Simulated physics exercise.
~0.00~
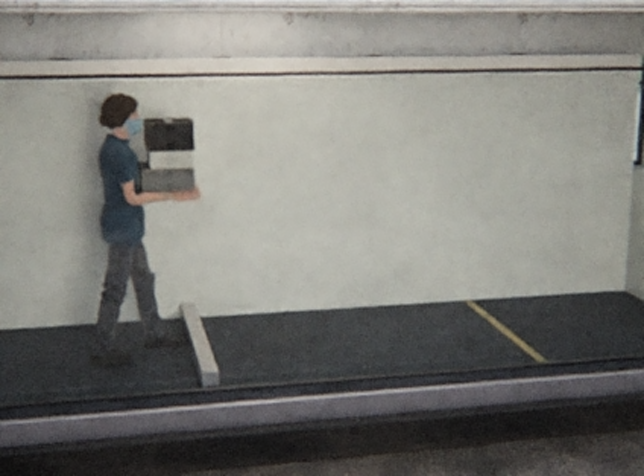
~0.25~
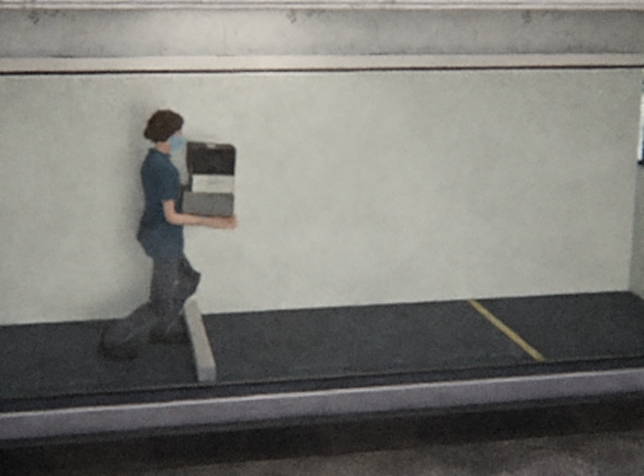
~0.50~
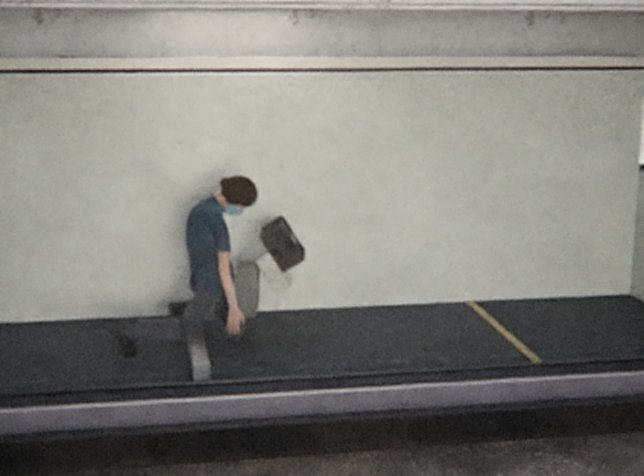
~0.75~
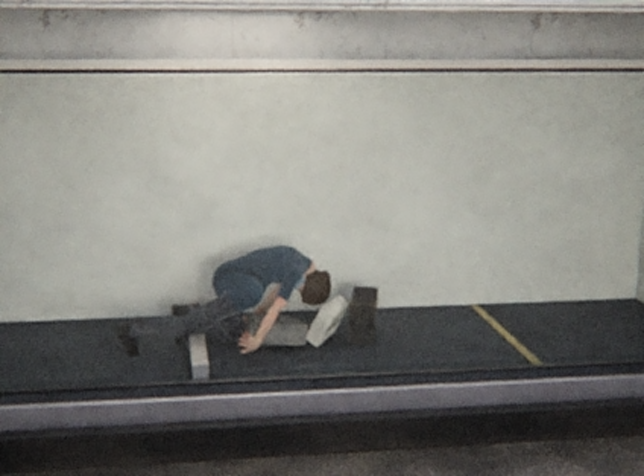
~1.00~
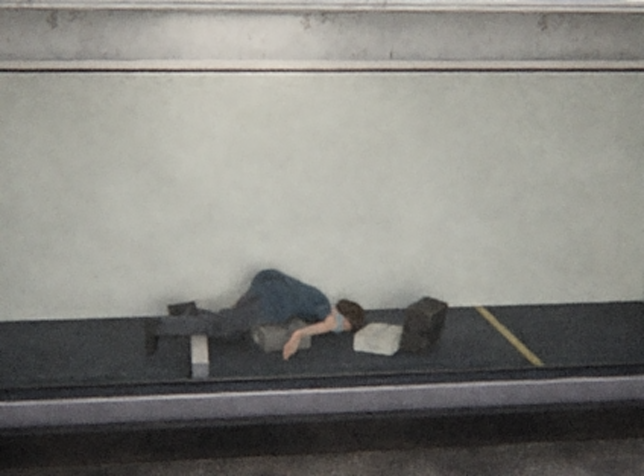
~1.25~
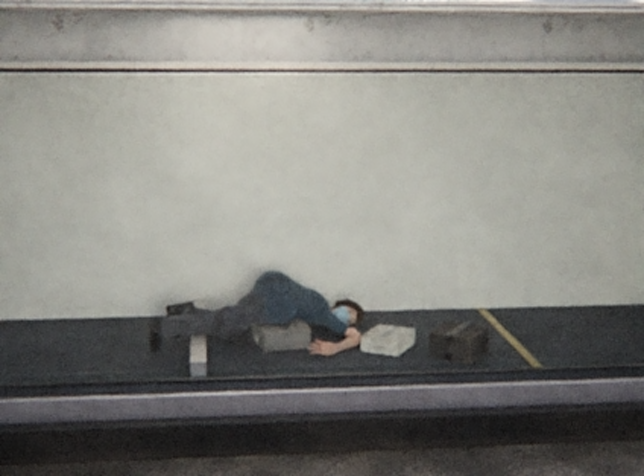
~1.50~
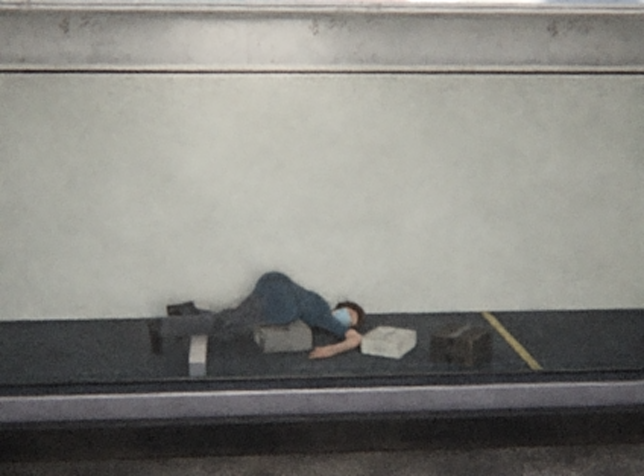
A masked person carrying three boxes trips over a low rail and sprawls among them, short of the yellow line.
